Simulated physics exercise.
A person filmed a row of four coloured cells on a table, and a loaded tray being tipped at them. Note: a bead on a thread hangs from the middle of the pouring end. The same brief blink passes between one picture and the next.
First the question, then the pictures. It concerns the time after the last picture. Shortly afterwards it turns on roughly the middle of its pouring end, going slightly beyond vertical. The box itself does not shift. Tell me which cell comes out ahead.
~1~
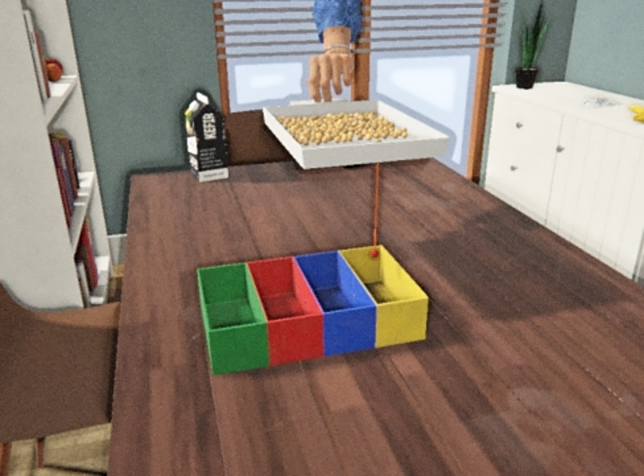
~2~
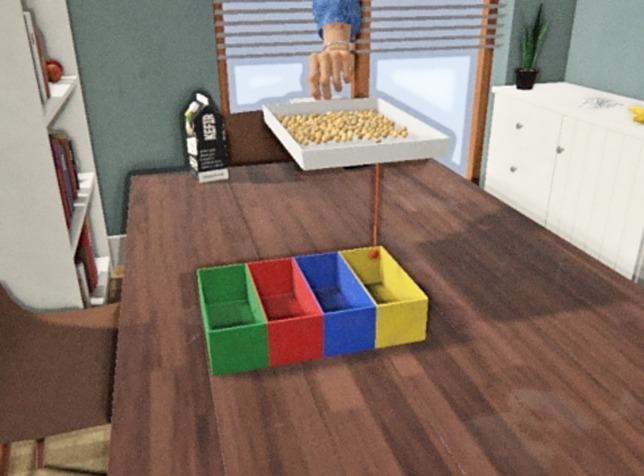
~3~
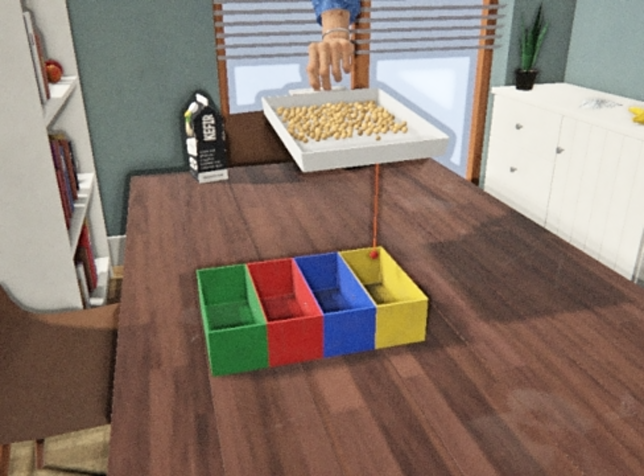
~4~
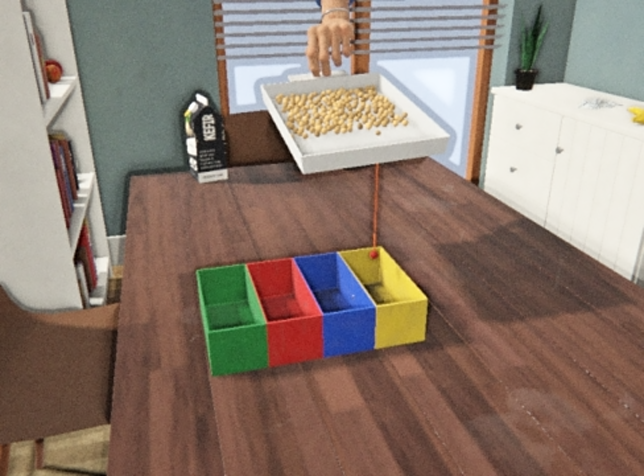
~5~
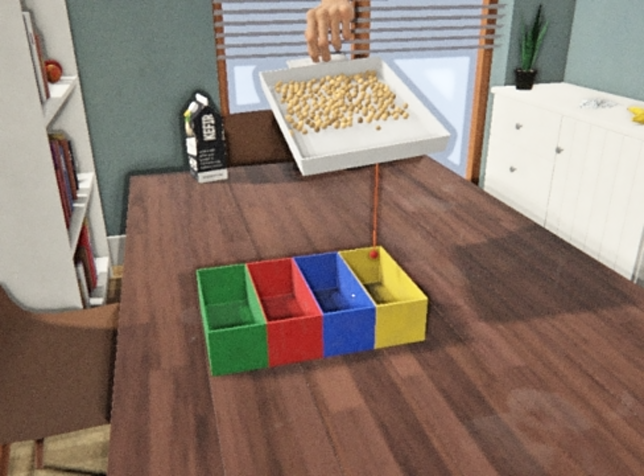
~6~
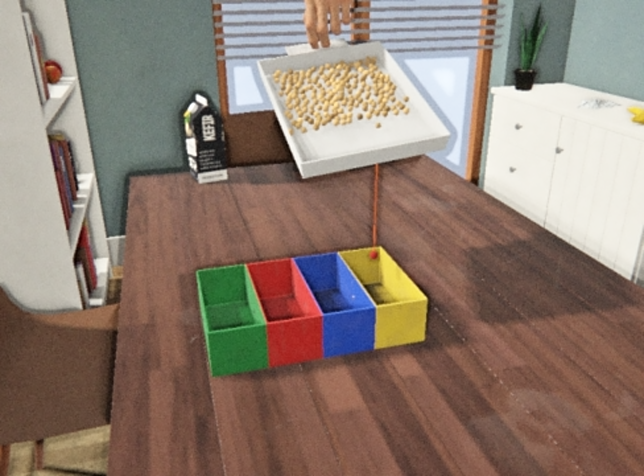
I would say the blue cell comes out ahead.
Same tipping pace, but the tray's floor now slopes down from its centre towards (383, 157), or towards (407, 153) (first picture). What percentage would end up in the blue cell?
10 and 0 per cent, in that order.
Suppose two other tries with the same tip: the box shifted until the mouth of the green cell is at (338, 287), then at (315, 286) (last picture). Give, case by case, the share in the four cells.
You'd get about 70 per cent first and about 90 per cent second.
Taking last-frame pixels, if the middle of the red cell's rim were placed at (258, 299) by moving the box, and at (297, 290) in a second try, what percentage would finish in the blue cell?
Around 60 and around 50 per cent, in that order.
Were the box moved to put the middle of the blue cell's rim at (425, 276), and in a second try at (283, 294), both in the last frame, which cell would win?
The first try: The green cell. The second: The cell in yellow.
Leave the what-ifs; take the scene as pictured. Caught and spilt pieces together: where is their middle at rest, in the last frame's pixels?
Close to (335, 325), more or less.
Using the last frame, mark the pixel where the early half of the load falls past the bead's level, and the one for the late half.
The leading part at (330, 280), the rest of it at (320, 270).
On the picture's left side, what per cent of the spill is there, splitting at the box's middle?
Estimate: Near 30 per cent.
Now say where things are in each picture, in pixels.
The first frame shows corners of the pouring end at (304, 148) and (446, 137), level; middle of the load at (337, 127), dried chickpeas; bead on its thread at (375, 254); green cell at (239, 344); red cell at (296, 335); blue cell at (350, 327); yellow cell at (401, 318).
The second frame shows corners of the pouring end at (304, 150) and (446, 137), level; middle of the load at (337, 126).
The third frame shows corners of the pouring end at (303, 152) and (446, 137), tipped barely, lowest at the left corner; middle of the load at (337, 120).
The fourth frame shows corners of the pouring end at (303, 155) and (446, 135), tipped a little, lowest at the left corner; middle of the load at (336, 110).
The fifth frame shows corners of the pouring end at (303, 158) and (447, 134), tipped clearly, lowest at the left corner; middle of the load at (336, 100).
The sixth frame shows corners of the pouring end at (303, 162) and (447, 133), tipped clearly, lowest at the left corner; middle of the load at (342, 93); green cell at (239, 346); red cell at (295, 337); blue cell at (349, 328); yellow cell at (401, 320).
Soon after the last picture, tray tipped steeply; most on the tray; about a quarter falling or outside the box.
A little later, tray tipped past a quarter turn; about half on the tray; about a quarter in the blue cell; a small part in the red cell; a stray few in the yellow cell; about a quarter falling or outside the box.
Later still, tray tipped past a quarter turn; about two thirds in the blue cell; about a quarter in the red cell; a small part in the yellow cell; a stray few in the green cell; a small part falling or outside the box.
At rest, tray tipped past a quarter turn; about two thirds in the blue cell; about a quarter in the red cell; a small part in the yellow cell; a stray few in the green cell; a small part outside the box.
